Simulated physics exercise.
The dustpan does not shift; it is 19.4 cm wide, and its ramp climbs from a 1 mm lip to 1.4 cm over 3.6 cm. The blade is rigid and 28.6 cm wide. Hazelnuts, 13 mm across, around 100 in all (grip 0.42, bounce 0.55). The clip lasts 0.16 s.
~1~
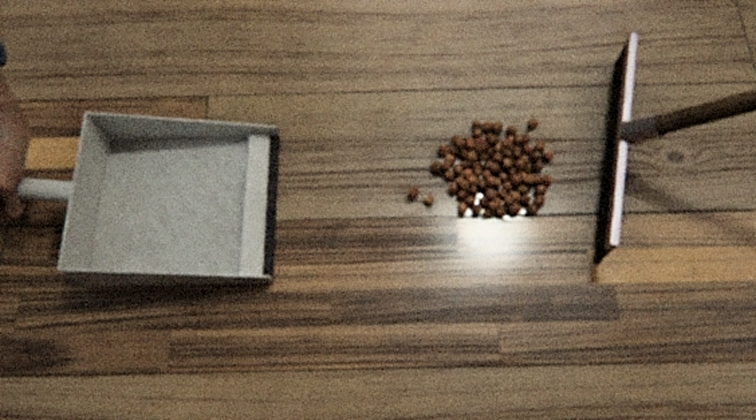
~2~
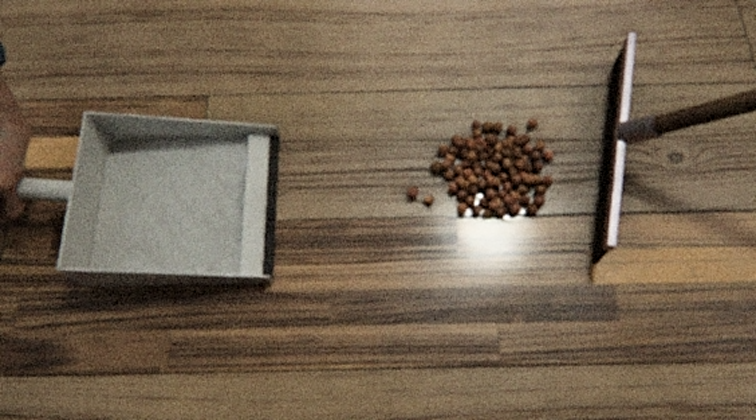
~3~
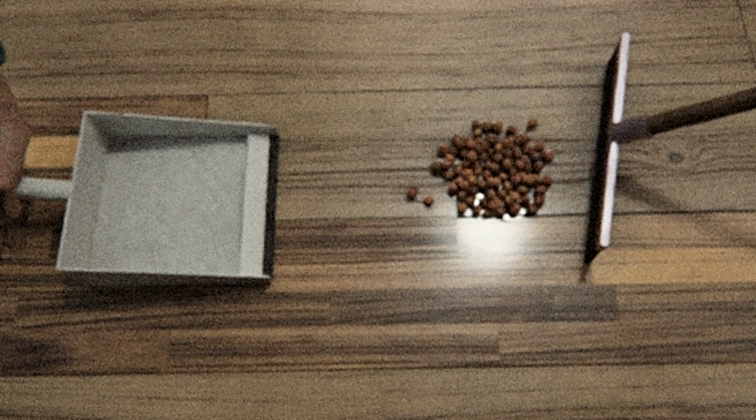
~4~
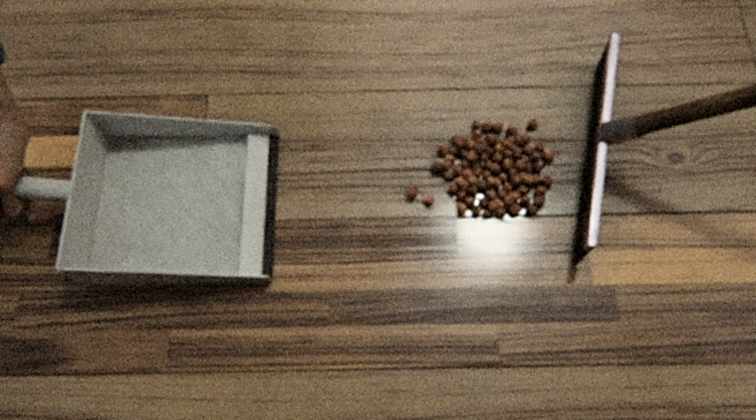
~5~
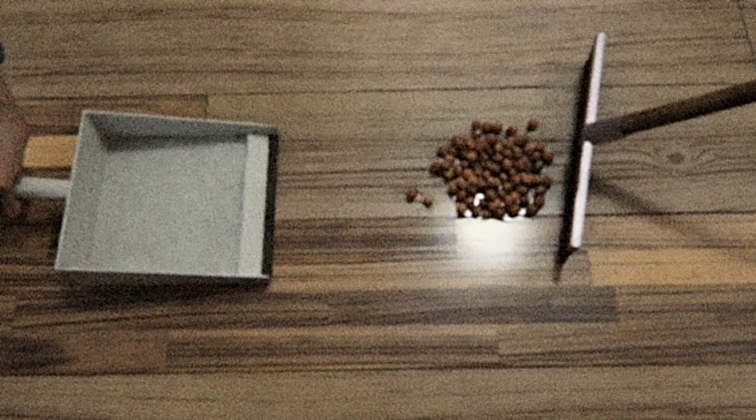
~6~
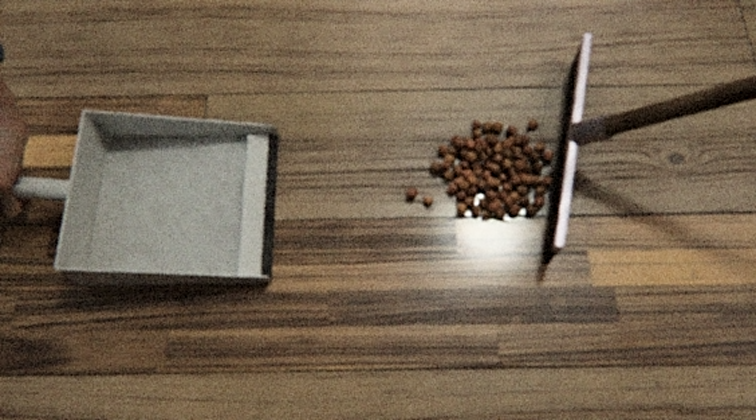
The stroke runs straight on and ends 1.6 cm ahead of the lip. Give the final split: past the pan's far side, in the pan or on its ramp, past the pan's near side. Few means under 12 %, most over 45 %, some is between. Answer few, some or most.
Past the pan's far side: Some; in the pan or on its ramp: Some; past the pan's near side: Few.
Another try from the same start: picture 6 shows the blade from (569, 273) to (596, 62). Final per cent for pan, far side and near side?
Pan 0, far 25, near 10.
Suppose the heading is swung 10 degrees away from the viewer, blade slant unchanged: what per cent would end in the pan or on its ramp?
It would be near 20 per cent.
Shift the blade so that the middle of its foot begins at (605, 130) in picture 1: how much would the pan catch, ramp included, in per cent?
About 15 per cent.
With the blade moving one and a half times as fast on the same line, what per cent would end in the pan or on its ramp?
Then about 20 per cent.
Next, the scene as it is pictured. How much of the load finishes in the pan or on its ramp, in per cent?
About 15 per cent.
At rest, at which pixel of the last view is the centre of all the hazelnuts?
At about (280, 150).
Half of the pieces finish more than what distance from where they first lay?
About 28 cm.
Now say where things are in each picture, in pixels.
The first frame shows blade from (611, 245) to (631, 41), moved 0.0 cm, 0 of the pieces shifted so far; middle of the pieces at (489, 165); pan at (171, 208).
The second frame shows blade from (609, 246) to (629, 41), moved 0.3 cm, 0 of the pieces shifted so far; middle of the pieces at (489, 165).
The third frame shows blade from (601, 246) to (623, 41), moved 1.1 cm, 0 of the pieces shifted so far; middle of the pieces at (489, 166).
The fourth frame shows blade from (589, 246) to (612, 42), moved 2.4 cm, 0 of the pieces shifted so far; middle of the pieces at (489, 166).
The fifth frame shows blade from (573, 247) to (599, 42), moved 4.2 cm, 0 of the pieces shifted so far; middle of the pieces at (488, 166).
The sixth frame shows blade from (557, 247) to (585, 42), moved 5.9 cm, 0 of the pieces shifted so far; middle of the pieces at (488, 166); pan at (169, 208).
Then, 0.27 s after the last picture, middle of the blade 21 cm from the lip; 0 % over the lip, far side 25 %, near side 0 %.
Then, 0.45 s after the last picture, middle of the blade 11 cm from the lip; 0 % over the lip, far side 35 %, near side 0 %.
Then, 0.76 s after the last picture, middle of the blade 5 cm from the lip; 20 % over the lip, far side 40 %, near side 0 %.
In the end, far side 40 %, pan 15 %, near side 0 %, in front of the lip or behind the blade 40 %.
